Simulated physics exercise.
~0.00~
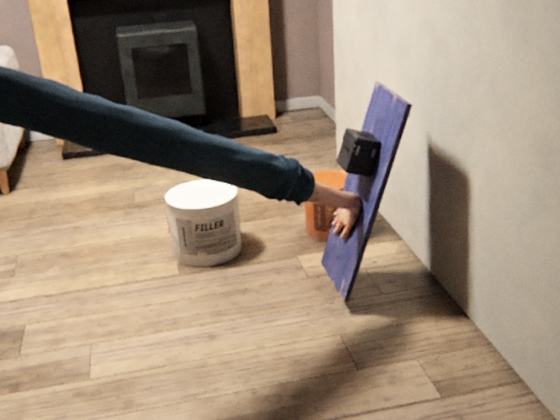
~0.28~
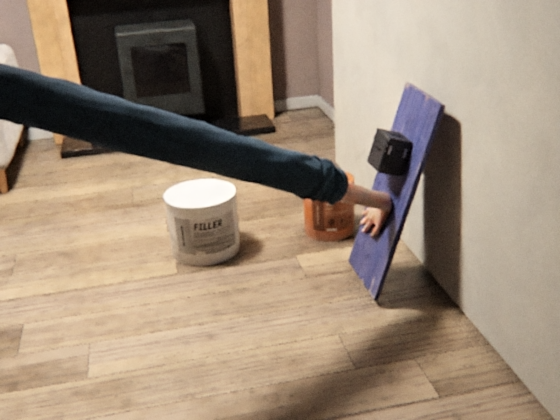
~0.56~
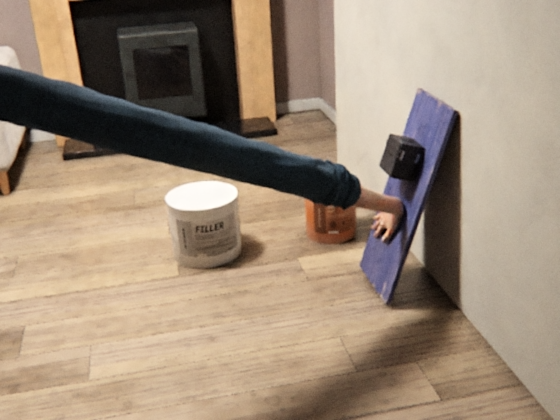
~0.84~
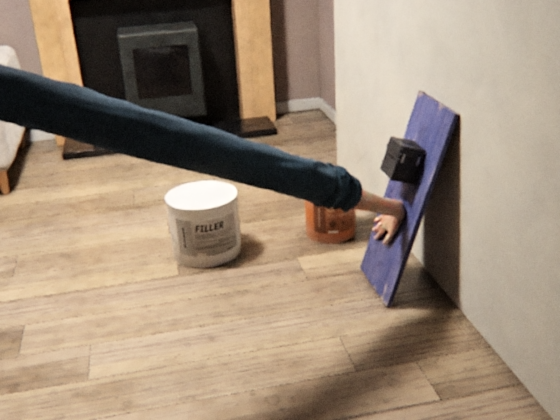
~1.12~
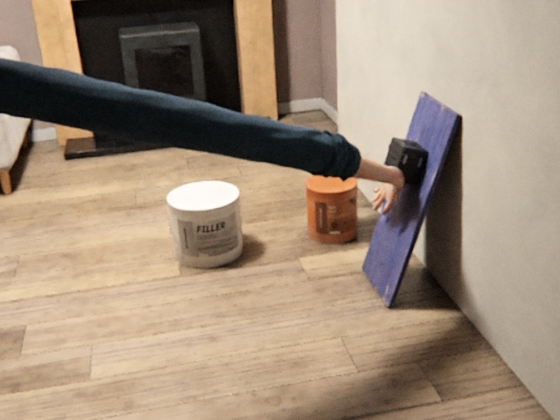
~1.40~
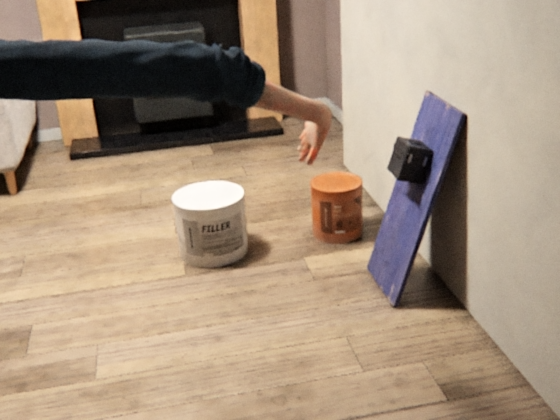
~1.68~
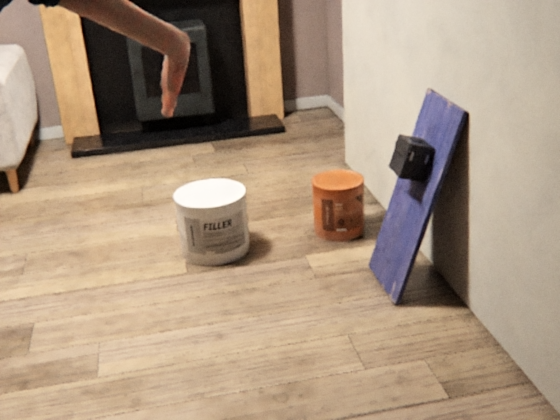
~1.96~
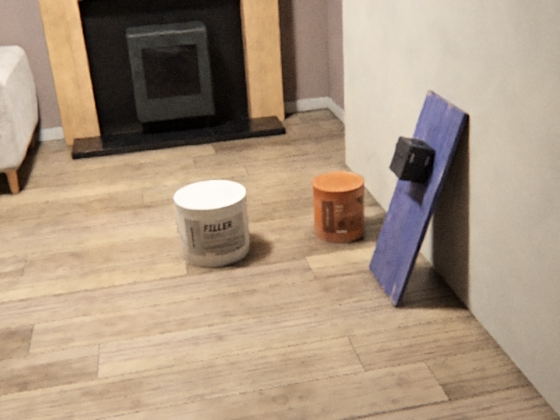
On a wooden living-room floor, a hand leans a blue board against the wall beside two pails and withdraws, leaving it standing.
